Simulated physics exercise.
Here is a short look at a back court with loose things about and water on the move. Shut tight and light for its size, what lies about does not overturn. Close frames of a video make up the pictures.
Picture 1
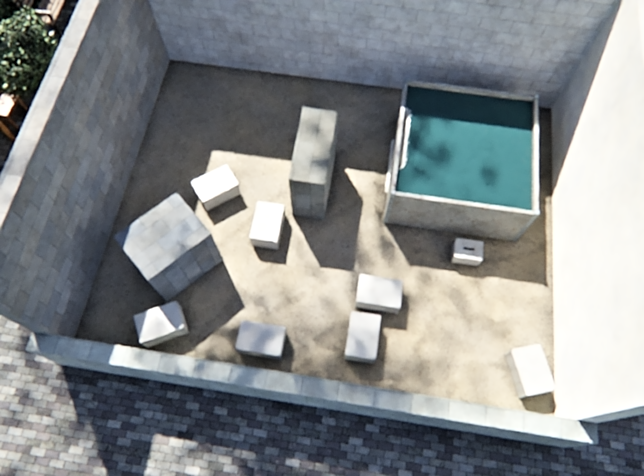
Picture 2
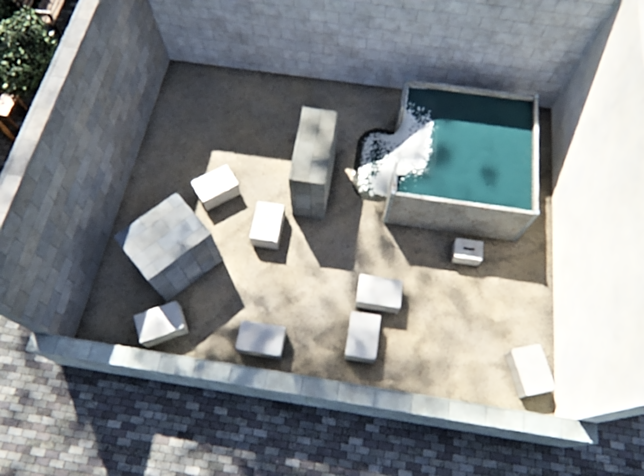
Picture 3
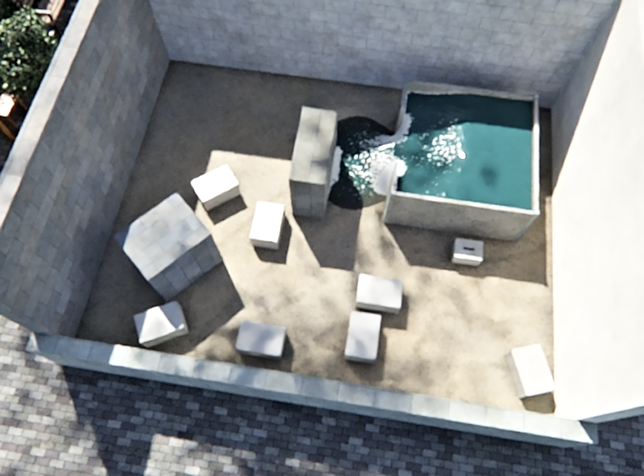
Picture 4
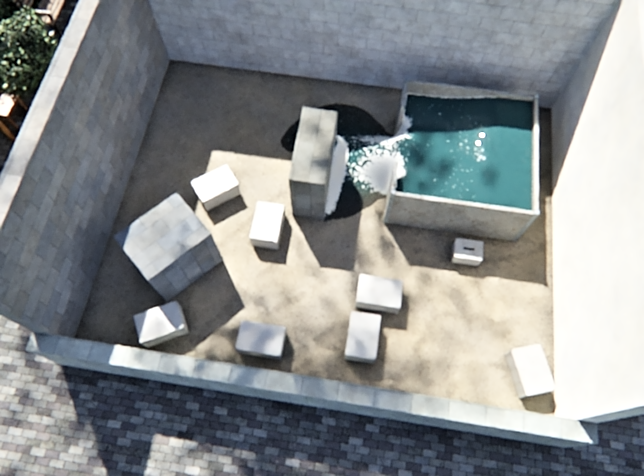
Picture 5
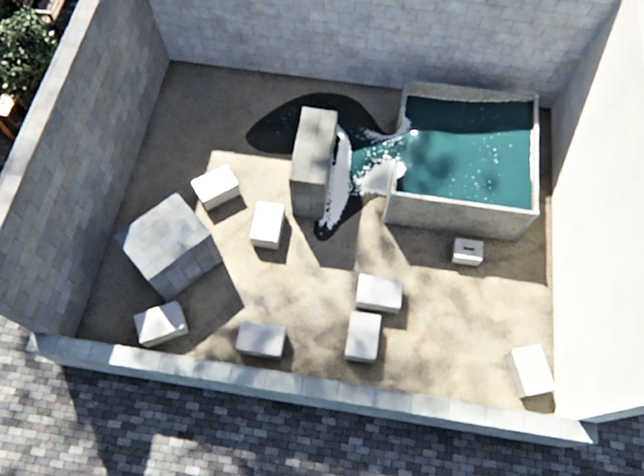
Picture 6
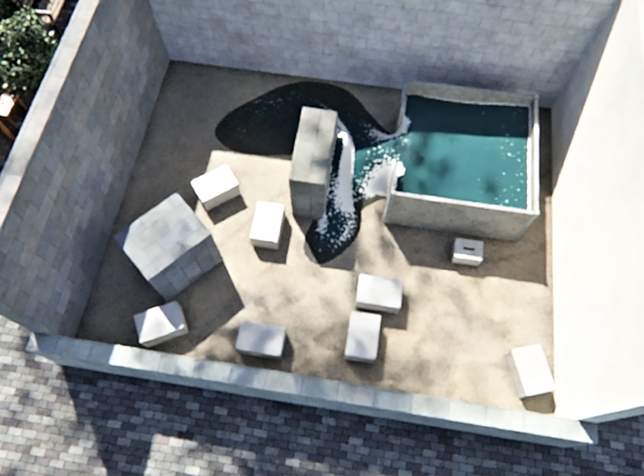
At first, a raised tank of teal water stands in a walled court among still, pale blocks. Then water gushes from its left side, foaming onto the ground and striking a tall grey block. It spreads behind and in front of that block in dark pools, while the crates stay put.
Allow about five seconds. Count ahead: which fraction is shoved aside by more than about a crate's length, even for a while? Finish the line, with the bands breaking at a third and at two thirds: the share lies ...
The share lies between a third and two thirds.
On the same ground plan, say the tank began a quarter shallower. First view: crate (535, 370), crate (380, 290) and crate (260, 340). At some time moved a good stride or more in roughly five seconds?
In the order asked: Below that distance, over that distance and below that distance.
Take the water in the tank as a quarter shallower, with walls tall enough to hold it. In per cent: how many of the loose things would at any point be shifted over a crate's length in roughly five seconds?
I'd put it near 10 per cent of the loose things.
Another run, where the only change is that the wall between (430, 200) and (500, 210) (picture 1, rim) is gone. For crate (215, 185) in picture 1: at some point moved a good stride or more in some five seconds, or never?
The way I see it, it stopped short.
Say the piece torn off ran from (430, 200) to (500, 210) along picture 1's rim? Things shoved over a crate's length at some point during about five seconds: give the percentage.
I make it 90 per cent.
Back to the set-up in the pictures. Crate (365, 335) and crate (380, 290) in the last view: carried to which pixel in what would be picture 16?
They end up at about pixels (374, 363) and (412, 338).
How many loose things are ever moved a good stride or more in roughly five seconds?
It comes to 4.
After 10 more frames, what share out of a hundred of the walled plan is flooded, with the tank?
Estimate: Near 65 %.
A moment on, 0 of 8 are well off their spots; 0 afloat.
Next, 1 of 8 are well off their spots; 0 afloat.
Later, 3 of 8 are well off their spots; 3 afloat.
In the end, 4 of 8 are well off their spots, and 4 have been at some point; 4 afloat.
